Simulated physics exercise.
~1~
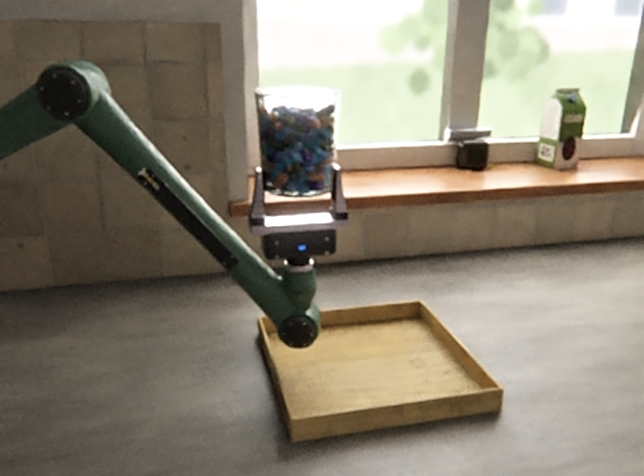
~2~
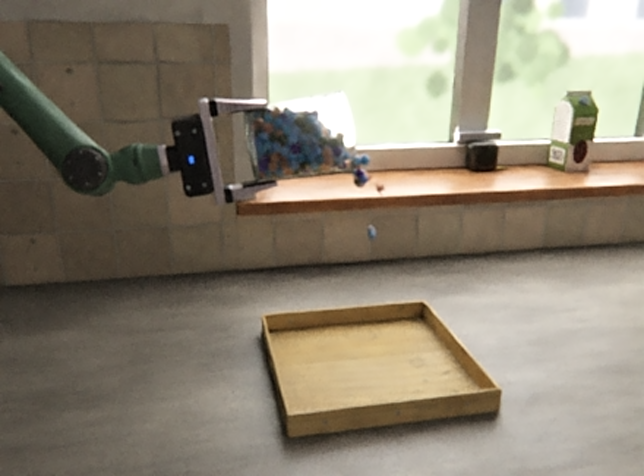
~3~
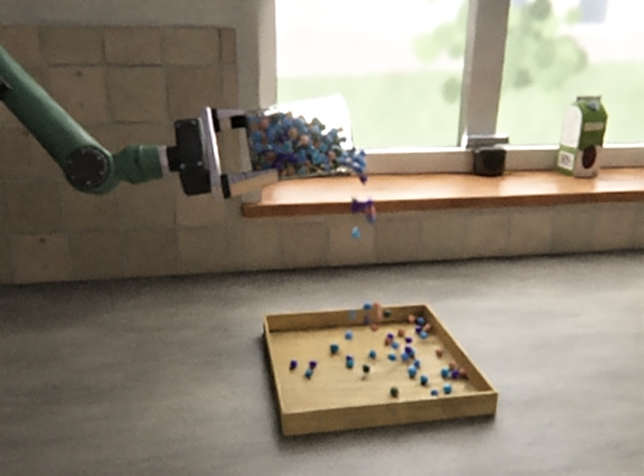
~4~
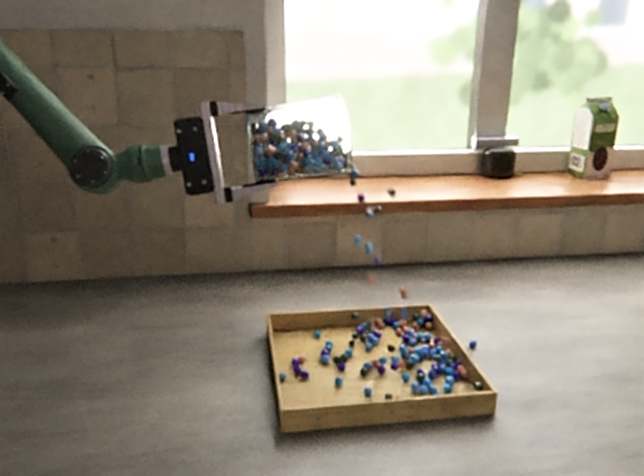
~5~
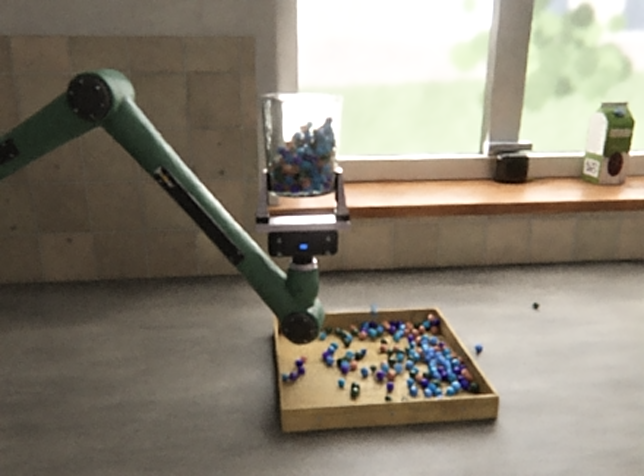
A green robot arm holds a clear cup nearly full of small, mostly blue, multicoloured pieces above a grey tabletop, seen from the front and slightly above. A shallow wooden tray lies below, with a tiled wall behind and a green-and-white carton and a small dark object on the windowsill. The arm tips the cup onto its side toward the right, and pieces begin to spill from its mouth. They drop in a thin stream and scatter across the tray, mostly toward its right side. Finally the arm turns the cup upright, still partly full, with a couple of strays outside the tray.
